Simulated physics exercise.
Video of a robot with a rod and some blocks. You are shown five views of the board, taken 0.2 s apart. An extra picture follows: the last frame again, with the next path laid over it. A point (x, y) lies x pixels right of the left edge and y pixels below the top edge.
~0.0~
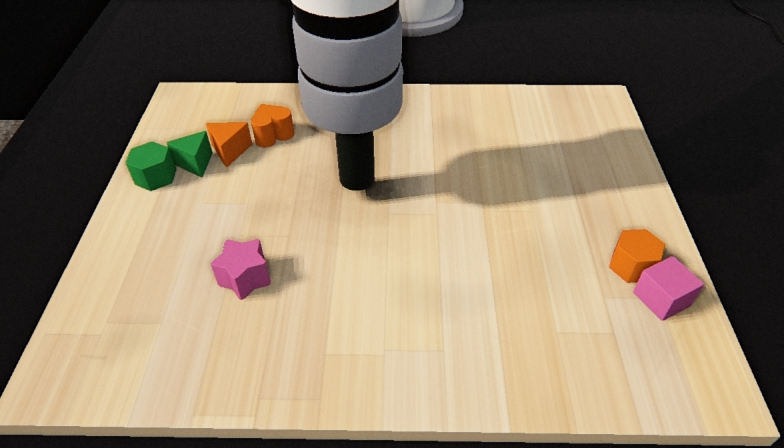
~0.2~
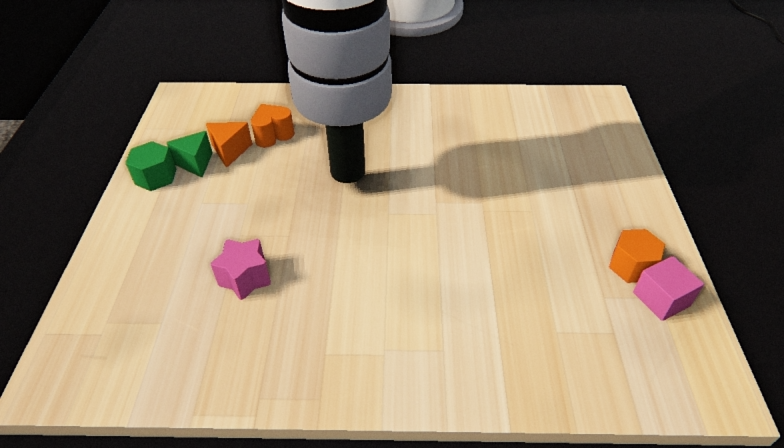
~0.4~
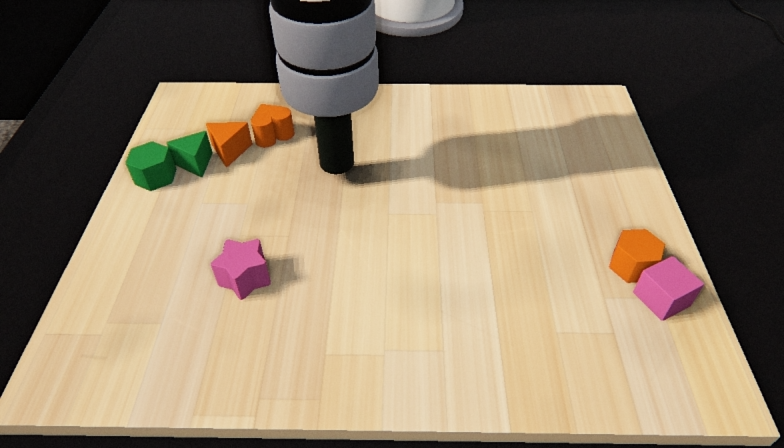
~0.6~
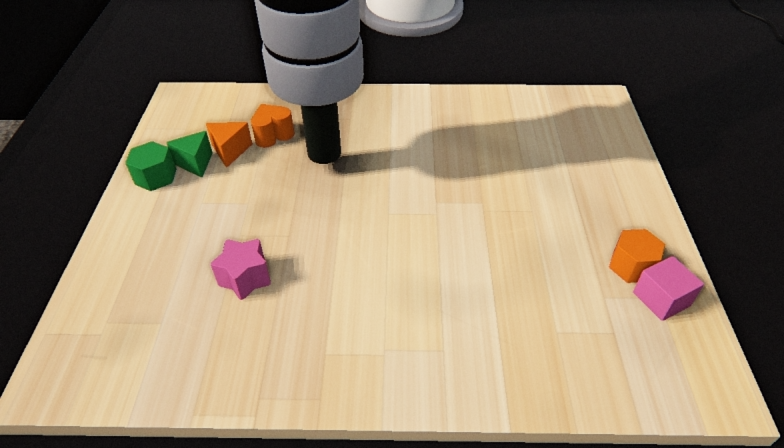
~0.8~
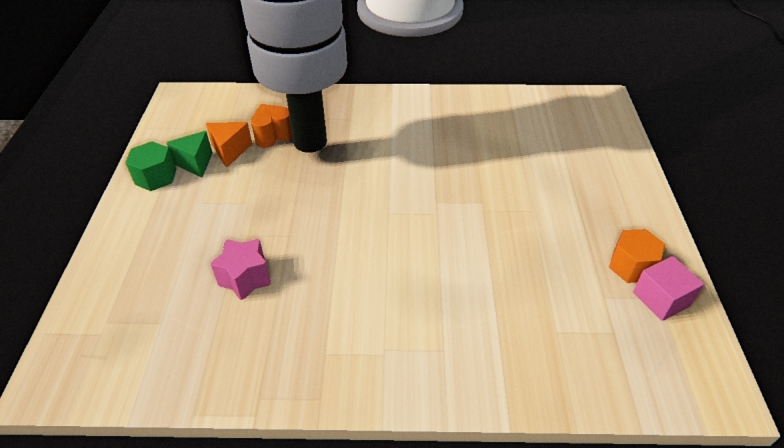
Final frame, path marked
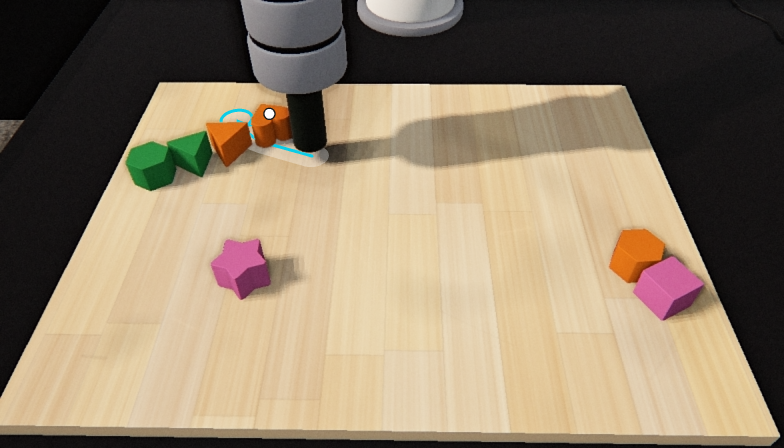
In the video, a robot arm with a black rod moves left and slightly toward the far edge of a wooden board, nearing the orange heart block in a row of green and orange blocks, while all the blocks stay still.
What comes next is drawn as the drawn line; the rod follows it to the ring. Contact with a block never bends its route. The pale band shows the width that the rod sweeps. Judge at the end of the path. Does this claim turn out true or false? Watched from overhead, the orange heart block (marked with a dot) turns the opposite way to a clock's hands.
False
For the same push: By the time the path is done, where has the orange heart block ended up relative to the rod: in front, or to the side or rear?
In front, I predict.
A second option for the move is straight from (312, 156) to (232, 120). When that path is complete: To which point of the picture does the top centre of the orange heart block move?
Its top middle will sit at (211, 87).
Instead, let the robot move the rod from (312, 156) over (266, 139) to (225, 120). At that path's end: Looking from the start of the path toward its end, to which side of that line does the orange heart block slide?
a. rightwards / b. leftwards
a (rightwards)
The drawn path runs from (312, 156) by way of (281, 147) and (252, 136) to (237, 119); the dot is on the orange heart block.
What follows on the original path. One third of the way, rod at (278, 134); orange heart block at (264, 110).
Two thirds of the way, rod at (249, 123); green hexagon at (144, 156); green triangular piece at (183, 144); orange triangular piece at (215, 127), turned 30° anticlockwise; orange heart block at (246, 98), turned 20° clockwise.
At the end, rod at (233, 106); green hexagon at (144, 156); green triangular piece at (183, 144); orange triangular piece at (214, 124), turned 50° anticlockwise; orange heart block at (236, 82), turned 30° clockwise.
